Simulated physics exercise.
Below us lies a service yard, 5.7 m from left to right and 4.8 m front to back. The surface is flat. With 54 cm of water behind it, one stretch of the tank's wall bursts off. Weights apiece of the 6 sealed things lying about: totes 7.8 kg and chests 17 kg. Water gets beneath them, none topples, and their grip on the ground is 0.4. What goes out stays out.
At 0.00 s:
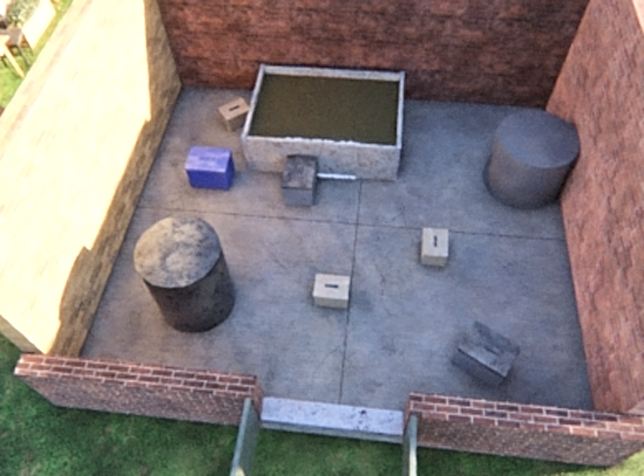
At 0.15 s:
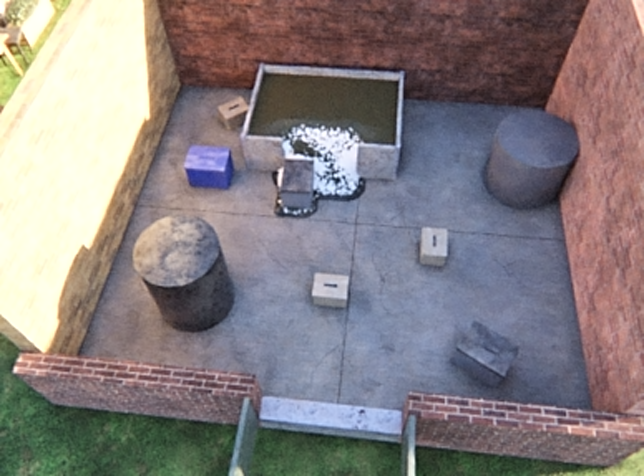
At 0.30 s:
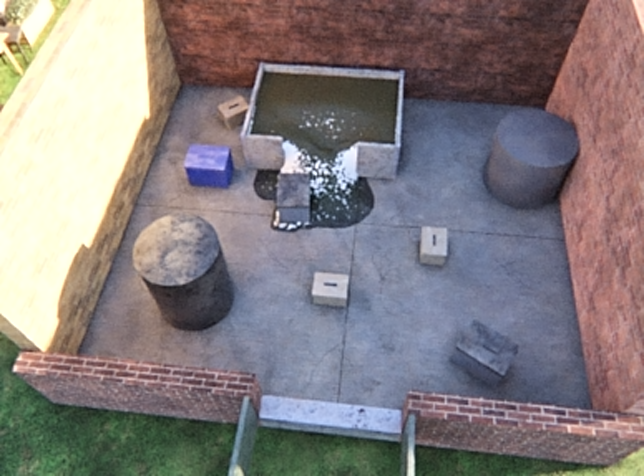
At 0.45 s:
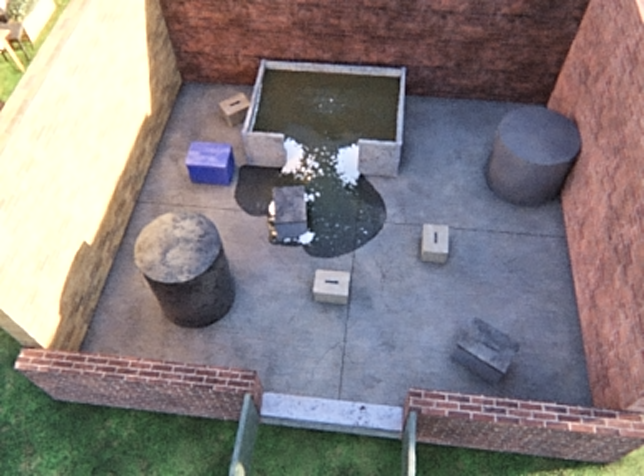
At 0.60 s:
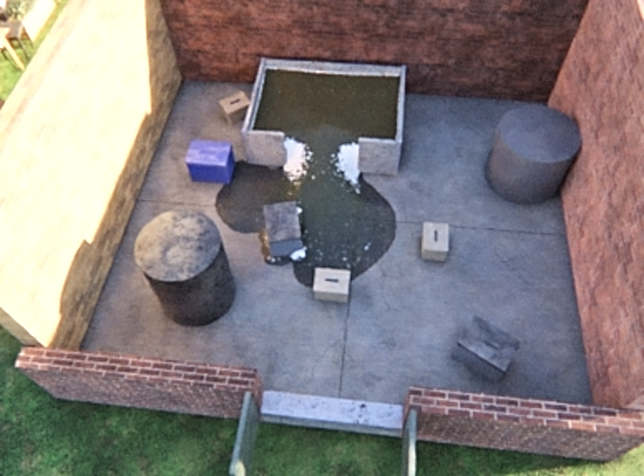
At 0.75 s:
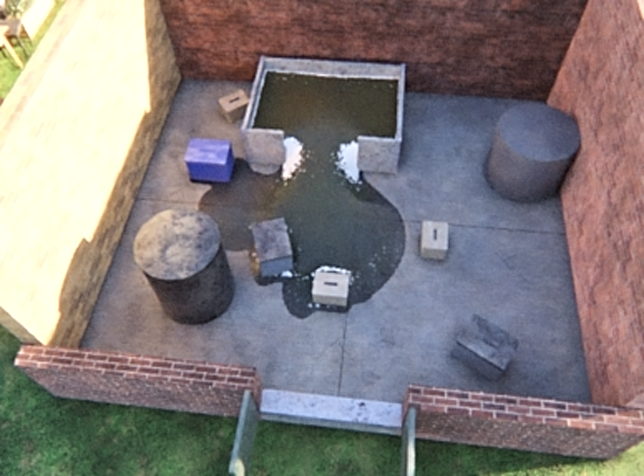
Walled yard with a tank bursting open, dark water spreading around boxes and nudging a dark grey block forward and slightly left.
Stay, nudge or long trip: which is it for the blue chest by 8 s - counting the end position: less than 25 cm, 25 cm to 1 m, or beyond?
Blue chest stays put.
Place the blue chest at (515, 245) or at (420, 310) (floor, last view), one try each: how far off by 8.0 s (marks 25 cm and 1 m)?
In turn: It barely shifts; it travels far.
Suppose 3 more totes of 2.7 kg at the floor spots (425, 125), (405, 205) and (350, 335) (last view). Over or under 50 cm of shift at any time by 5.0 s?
In turn: Short of it, under, more.
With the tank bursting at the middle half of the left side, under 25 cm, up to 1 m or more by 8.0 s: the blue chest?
In that case the blue chest is nudged along.
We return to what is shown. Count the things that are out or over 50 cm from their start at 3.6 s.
I count 2.
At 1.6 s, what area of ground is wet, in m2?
Roughly 13 m2.
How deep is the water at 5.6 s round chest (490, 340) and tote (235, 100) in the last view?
About 5 and 1 cm.
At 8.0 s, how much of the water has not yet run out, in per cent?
About 66 per cent.
After 1.6 s the blue chest is near (208, 151), 0.0 m from its start, aground; 0 of 6 are out; 0 afloat.
After 3.6 s the blue chest is near (208, 151), 0.0 m from its start, aground; 1 of 6 are out; 0 afloat.
After 5.6 s the blue chest is near (208, 151), 0.0 m from its start, aground; 1 of 6 are out; 1 afloat.
After 8.0 s the blue chest is near (208, 151), 0.0 m from its start, aground; 1 of 6 are out; 0 afloat.
